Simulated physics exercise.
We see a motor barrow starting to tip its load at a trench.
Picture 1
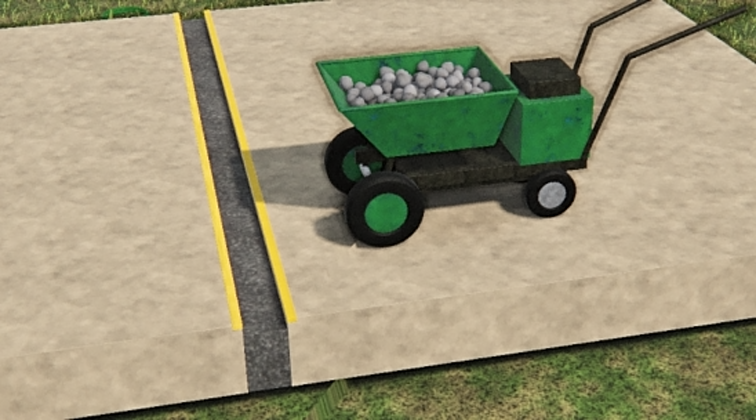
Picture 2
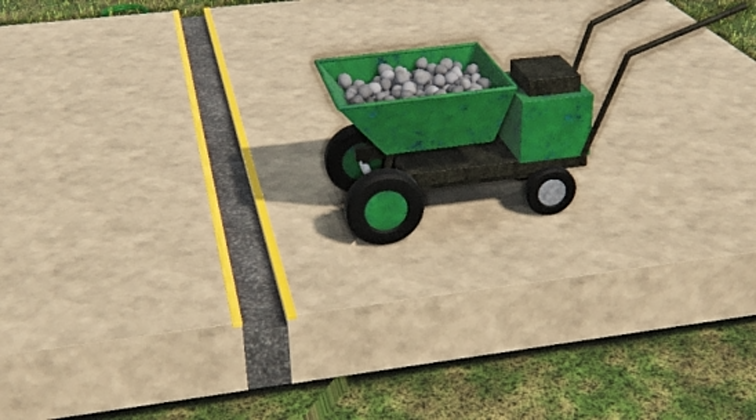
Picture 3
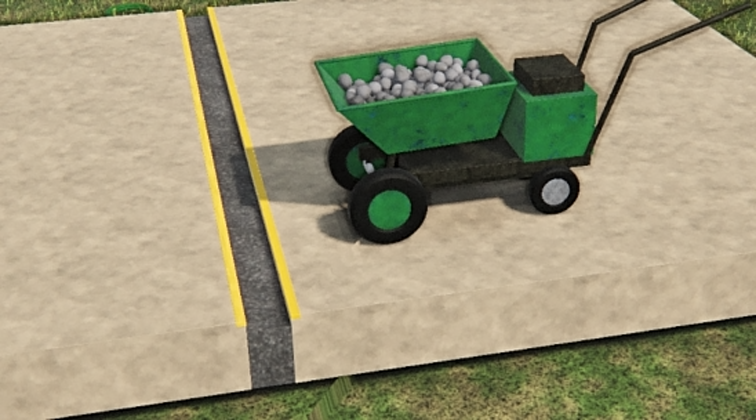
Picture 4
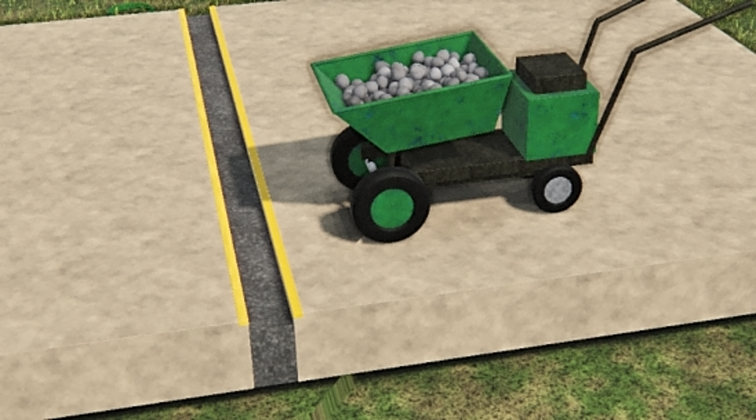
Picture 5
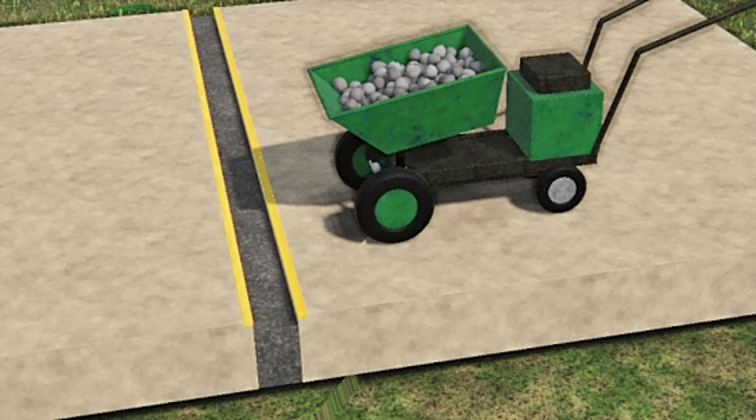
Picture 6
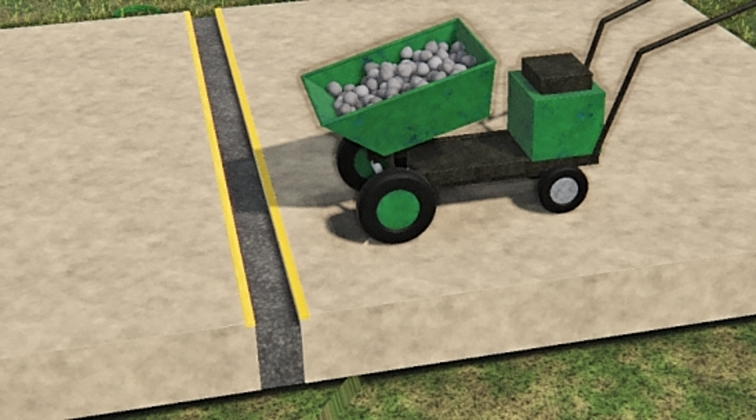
The clip opens on a green motor barrow with its skip level and heaped with round grey cobbles, standing on a pale slab to the right of a narrow, yellow-edged trench. The skip then tilts gradually, its right end rising and its left lip dipping slightly, while the cobbles stay heaped inside.
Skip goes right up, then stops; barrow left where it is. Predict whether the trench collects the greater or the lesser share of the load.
The lesser share.
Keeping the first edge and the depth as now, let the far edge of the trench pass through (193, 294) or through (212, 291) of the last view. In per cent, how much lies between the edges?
The first try comes to close to 70 per cent, the next to 60 per cent.
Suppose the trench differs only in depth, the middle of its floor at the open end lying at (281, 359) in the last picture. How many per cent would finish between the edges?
It lands somewhere near 60 percent.
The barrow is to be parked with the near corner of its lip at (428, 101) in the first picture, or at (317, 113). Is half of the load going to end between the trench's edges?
For the first case I'd say a smaller fraction, and for the second case a smaller fraction.
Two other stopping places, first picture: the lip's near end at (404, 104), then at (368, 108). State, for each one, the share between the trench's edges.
You'd get around 40 in a hundred, then 40 in a hundred.
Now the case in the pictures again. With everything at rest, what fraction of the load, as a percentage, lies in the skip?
It works out near 20 percent.
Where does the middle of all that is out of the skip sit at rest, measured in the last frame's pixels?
Somewhere close to (219, 231) in the last picture.
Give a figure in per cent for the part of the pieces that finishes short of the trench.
That share comes out near 0 in a hundred.
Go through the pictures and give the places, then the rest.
In the first frame, lip of the skip at (341, 110), level; top of the load at (438, 99), round cobbles; first edge of the trench at (282, 283); far edge at (230, 289), the trench under half as wide as the skip, and shallow for its width.
In the second frame, lip of the skip at (339, 109), level; top of the load at (439, 82).
In the third frame, lip of the skip at (339, 110), tipped barely; top of the load at (429, 89).
In the fourth frame, lip of the skip at (334, 112), tipped a little; top of the load at (435, 75).
In the fifth frame, lip of the skip at (330, 118), tipped a little; top of the load at (444, 69).
In the sixth frame, lip of the skip at (323, 125), tipped clearly; top of the load at (435, 65); first edge of the trench at (295, 280); far edge at (243, 287).
Soon, skip tipped steeply; all in the skip.
A while on, skip tipped right over; about half in the skip; about a quarter in or heaped over the trench; about a quarter beyond it; a stray few falling.
Towards the end, skip tipped right over; about a quarter in the skip; a stray few short of the trench; about a quarter in or heaped over the trench; about half beyond it.
Finally, skip tipped right over; about a quarter in the skip; a stray few short of the trench; about a third in or heaped over the trench; about half beyond it.
